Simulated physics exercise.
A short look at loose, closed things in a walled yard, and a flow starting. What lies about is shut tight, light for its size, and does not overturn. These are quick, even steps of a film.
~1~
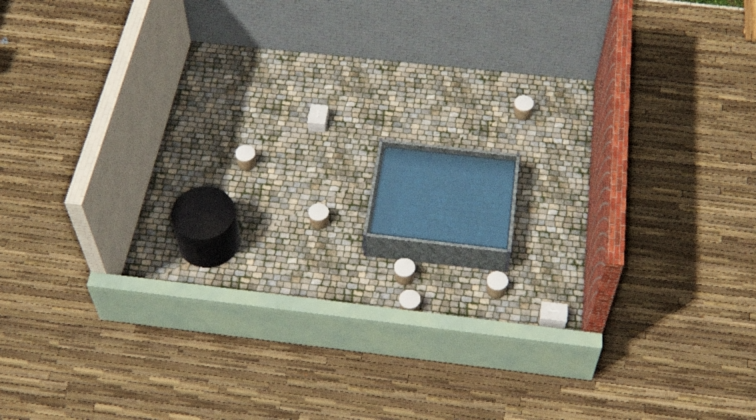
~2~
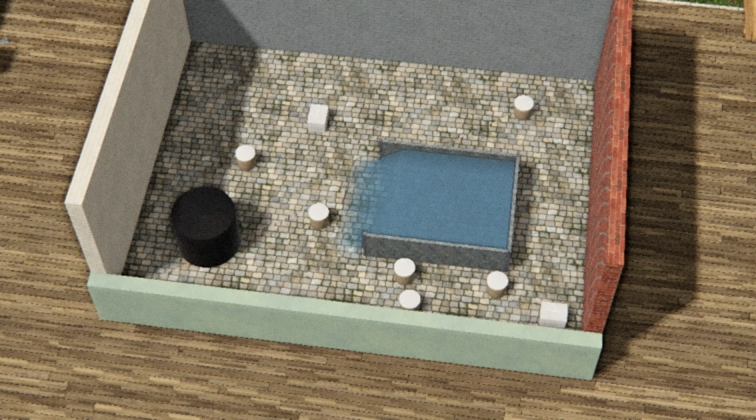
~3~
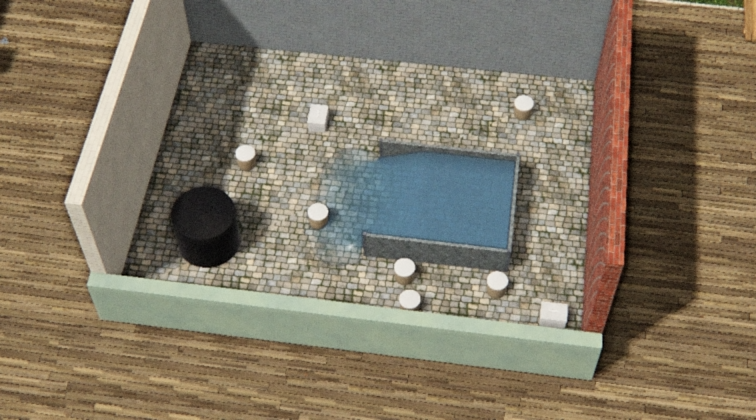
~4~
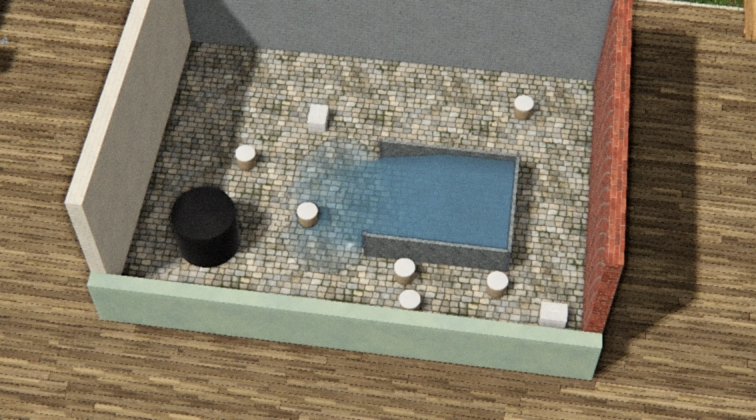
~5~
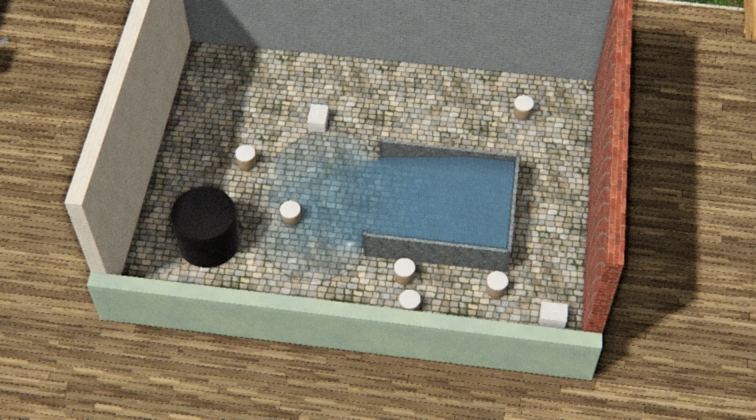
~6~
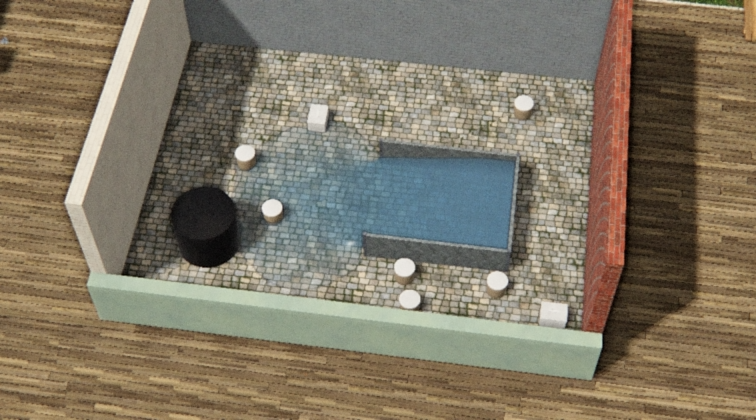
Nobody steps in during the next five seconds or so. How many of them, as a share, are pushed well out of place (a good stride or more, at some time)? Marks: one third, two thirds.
Share: Between one and two thirds.
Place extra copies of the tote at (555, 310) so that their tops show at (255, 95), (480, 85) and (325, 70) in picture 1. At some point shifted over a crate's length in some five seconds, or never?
In that order: Shifted that much, short of that, yes.
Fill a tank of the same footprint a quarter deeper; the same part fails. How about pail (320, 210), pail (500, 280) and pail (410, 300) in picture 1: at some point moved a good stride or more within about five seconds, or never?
As listed: That far or more, no, not that far.
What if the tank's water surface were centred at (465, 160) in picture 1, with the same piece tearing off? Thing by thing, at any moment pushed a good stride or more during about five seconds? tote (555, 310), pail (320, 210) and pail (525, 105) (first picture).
As listed: No, moved that far, short of that.
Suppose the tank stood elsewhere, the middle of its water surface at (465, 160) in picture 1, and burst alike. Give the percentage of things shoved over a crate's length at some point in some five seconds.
Close to 40 %.
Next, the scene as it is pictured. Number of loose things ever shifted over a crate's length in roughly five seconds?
It comes to 3.
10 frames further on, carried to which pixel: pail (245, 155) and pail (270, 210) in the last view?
Near (176, 113) and (152, 184).
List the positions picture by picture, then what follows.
The first picture shows a pail at (319, 212), on the bottom; a pail at (246, 153) rests on the ground; 0 of 8 have shifted.
The second picture shows a pail at (319, 212) rests on the ground; a pail at (246, 153), on the bottom; 0 of 8 have shifted.
The third picture shows a pail at (318, 212) rests on the ground; a pail at (246, 153) rests on the ground; 0 of 8 have shifted.
The fourth picture shows a pail at (307, 211), on the bottom, close to its start; a pail at (246, 153) rests on the ground; 1 of 8 have shifted.
The fifth picture shows a pail at (290, 209) rests on the ground, a stride from its start; a pail at (246, 153), on the bottom; 1 of 8 have shifted.
The sixth picture shows a pail at (272, 208) rests on the ground, a stride from its start; a pail at (245, 153), on the bottom; 1 of 8 have shifted.
A moment on, 1 of 8 are well off their spots; 0 afloat.
Next, 3 of 8 are well off their spots; 2 afloat.
Later, 3 of 8 are well off their spots; 3 afloat.
In the end, 2 of 8 are well off their spots, and 3 have been at some point; 2 afloat.
